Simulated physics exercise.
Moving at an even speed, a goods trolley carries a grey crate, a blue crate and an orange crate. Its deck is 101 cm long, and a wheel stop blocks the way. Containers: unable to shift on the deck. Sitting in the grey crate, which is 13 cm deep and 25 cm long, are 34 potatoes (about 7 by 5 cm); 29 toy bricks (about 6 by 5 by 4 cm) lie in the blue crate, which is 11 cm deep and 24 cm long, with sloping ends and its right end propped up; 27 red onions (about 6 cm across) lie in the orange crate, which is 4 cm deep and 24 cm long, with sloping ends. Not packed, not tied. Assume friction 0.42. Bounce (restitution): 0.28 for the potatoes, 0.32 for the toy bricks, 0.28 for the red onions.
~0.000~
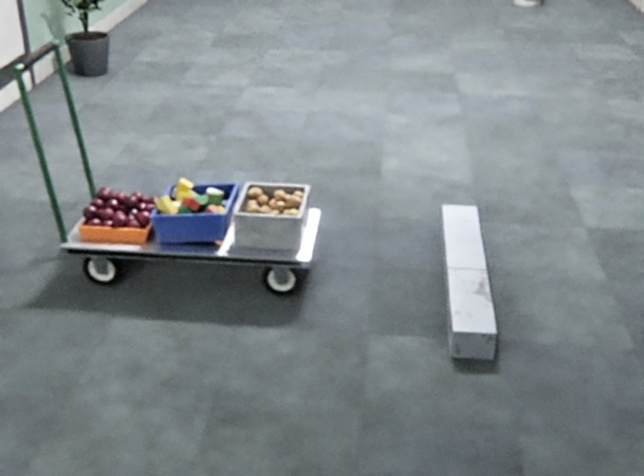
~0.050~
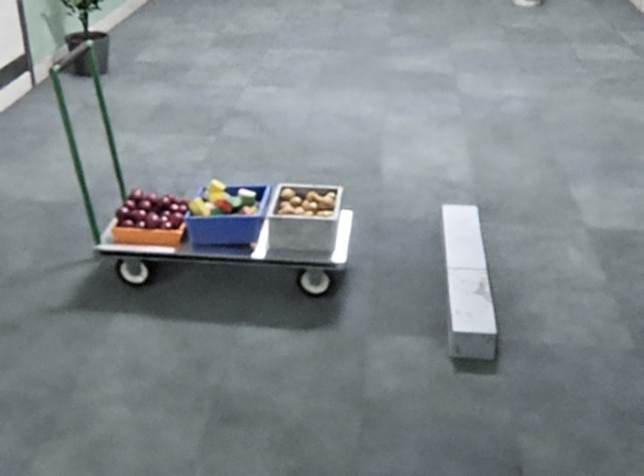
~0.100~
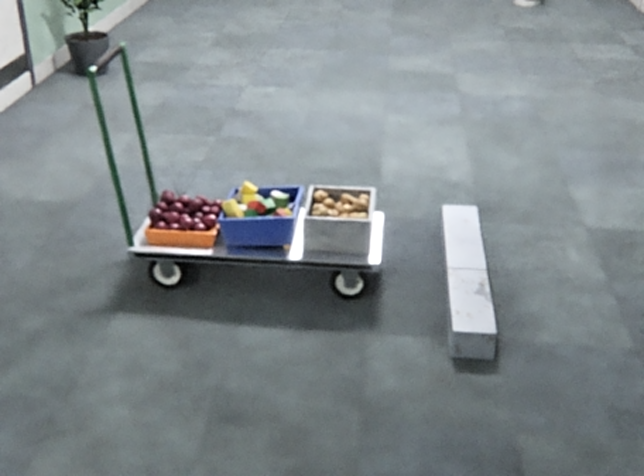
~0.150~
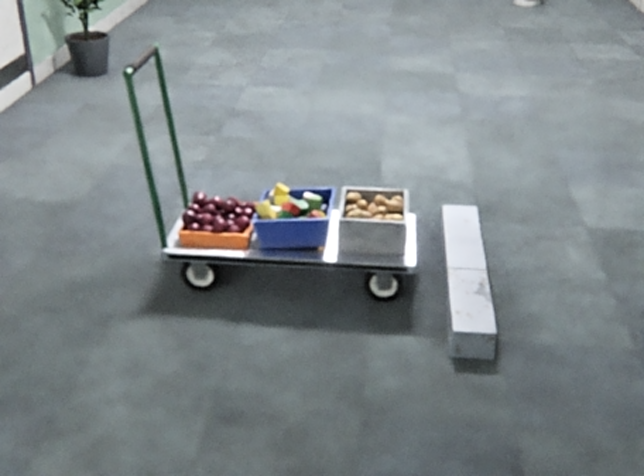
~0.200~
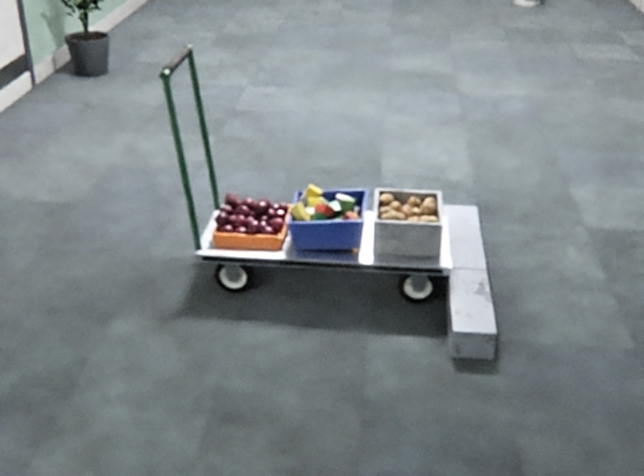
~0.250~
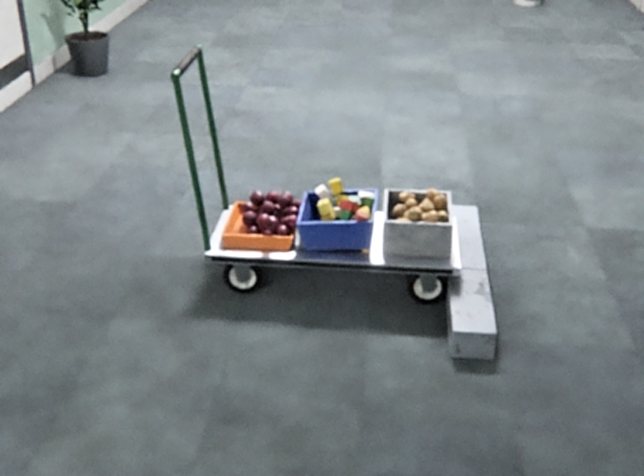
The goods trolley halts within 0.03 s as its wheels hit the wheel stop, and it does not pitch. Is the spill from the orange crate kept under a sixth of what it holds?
Most likely the loss is bigger than a sixth of the load.
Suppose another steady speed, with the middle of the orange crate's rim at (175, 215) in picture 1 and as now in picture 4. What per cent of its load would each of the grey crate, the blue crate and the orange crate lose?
In that case you'd see grey crate at 0, blue crate at 0 and orange crate at 10 percent.
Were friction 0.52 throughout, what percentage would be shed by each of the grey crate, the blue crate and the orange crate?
In that setup grey crate sheds 0 percent, blue crate sheds 10 percent, and orange crate sheds 20 percent.
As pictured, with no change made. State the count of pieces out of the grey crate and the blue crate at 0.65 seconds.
Estimate at that time - grey crate 2, blue crate 4, give or take.
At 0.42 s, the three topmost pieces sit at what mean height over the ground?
I'd say near 48 cm.
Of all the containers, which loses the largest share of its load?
That would be the orange crate.
After 0.30 s, 0 of 34 out of the grey crate, 0 of 29 out of the blue crate and 2 of 27 out of the orange crate.
After 0.42 s, 2 of 34 out of the grey crate, 2 of 29 out of the blue crate and 7 of 27 out of the orange crate.
After 0.65 s, 2 of 34 out of the grey crate, 4 of 29 out of the blue crate and 7 of 27 out of the orange crate.
Final count (at 1.15 s), 2 of 34 out of the grey crate, 4 of 29 out of the blue crate and 7 of 27 out of the orange crate. Asked share, 7 of 27, 26 per cent.
